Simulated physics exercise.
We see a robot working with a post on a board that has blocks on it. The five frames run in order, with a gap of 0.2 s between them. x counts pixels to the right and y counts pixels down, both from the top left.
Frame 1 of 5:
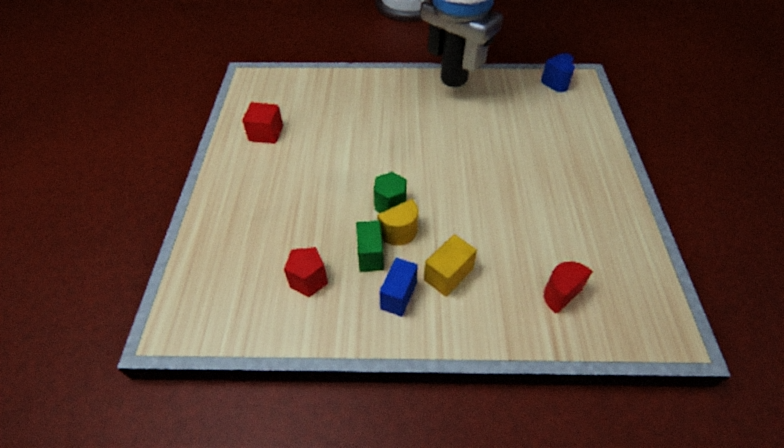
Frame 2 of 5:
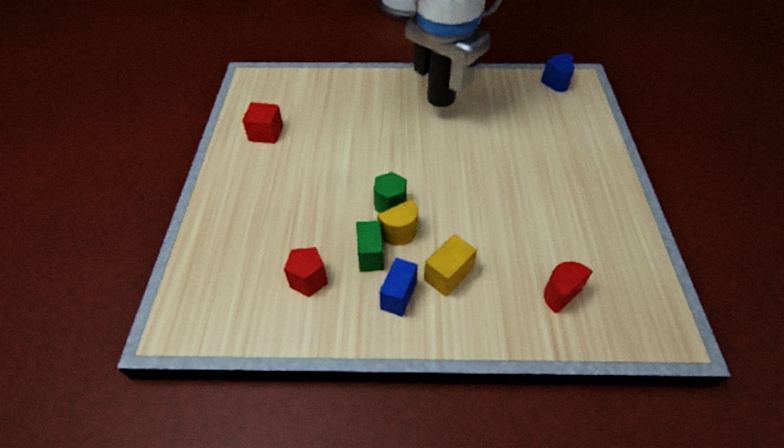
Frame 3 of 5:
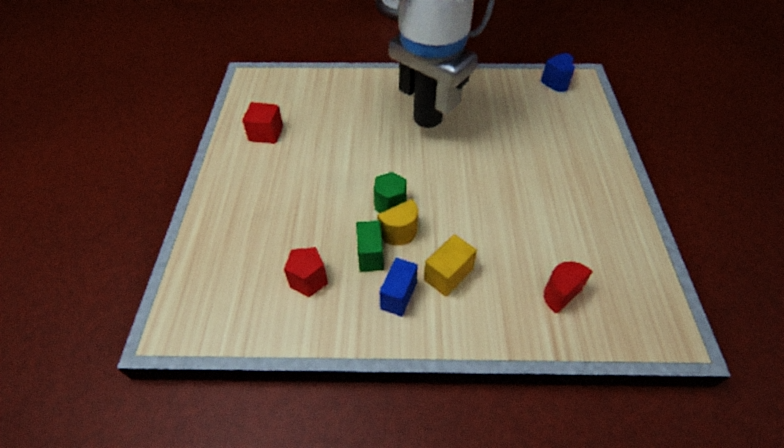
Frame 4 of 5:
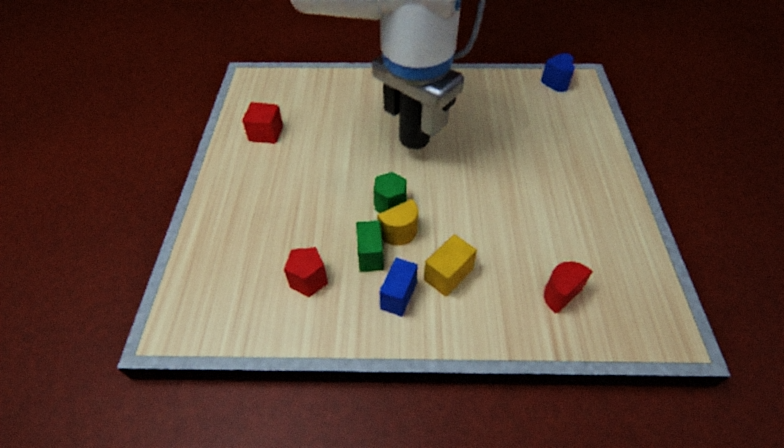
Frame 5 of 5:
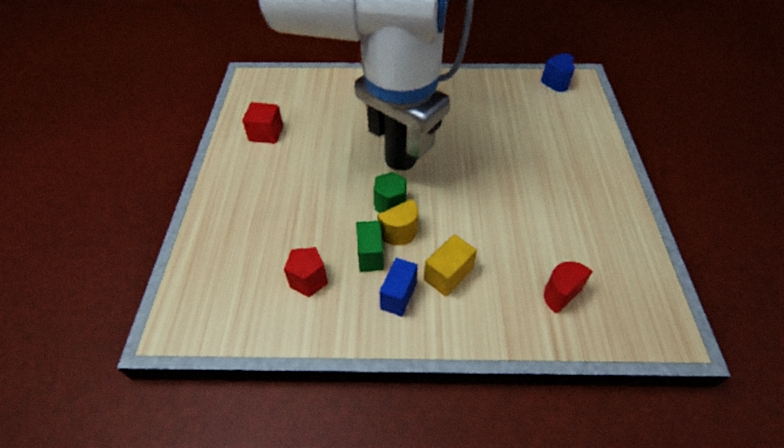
On a wooden board scattered with red, green, yellow and blue blocks, a robot arm moved its dark post from the top edge down and slightly left toward the green six-sided block, while every block stayed still.
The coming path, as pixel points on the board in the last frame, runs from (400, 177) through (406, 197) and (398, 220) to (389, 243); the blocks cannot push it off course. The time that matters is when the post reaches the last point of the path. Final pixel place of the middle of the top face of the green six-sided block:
The answer is (357, 211).
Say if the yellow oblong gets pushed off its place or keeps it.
That block remains where it is.
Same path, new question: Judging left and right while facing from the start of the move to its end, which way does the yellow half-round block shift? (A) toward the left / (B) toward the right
My pick is A.
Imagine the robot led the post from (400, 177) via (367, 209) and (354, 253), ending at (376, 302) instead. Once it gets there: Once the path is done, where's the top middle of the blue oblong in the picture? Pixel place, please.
The middle of its upper face will lie at (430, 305).
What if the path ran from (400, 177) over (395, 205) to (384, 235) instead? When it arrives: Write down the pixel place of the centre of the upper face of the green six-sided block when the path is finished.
Around pixel (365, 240).
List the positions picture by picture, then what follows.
In the first frame, lower end of the post (454, 80), tops of blocks, green oblong (369, 236), green six-sided block (390, 184), blue oblong (399, 277), yellow half-round block (401, 213), yellow oblong (452, 255).
In the second frame, post (441, 99), blocks as before.
In the third frame, post (428, 119), blocks as before.
In the fourth frame, post (414, 140), blocks as before.
In the fifth frame, post (401, 161), green oblong (369, 236), green six-sided block (390, 184), blue oblong (399, 277), yellow half-round block (401, 213), yellow oblong (452, 255).
On the path given first. One third of the way, post (406, 183); green six-sided block (384, 196).
Two thirds of the way, post (399, 205); green six-sided block (366, 207), turned 30° clockwise; yellow half-round block (405, 222), turned 15° clockwise.
At the end, post (389, 228); green oblong (364, 241), turned 15° anticlockwise; green six-sided block (357, 211), turned 60° clockwise; blue oblong not moved; yellow half-round block (407, 243), turned 15° anticlockwise; yellow oblong not moved.
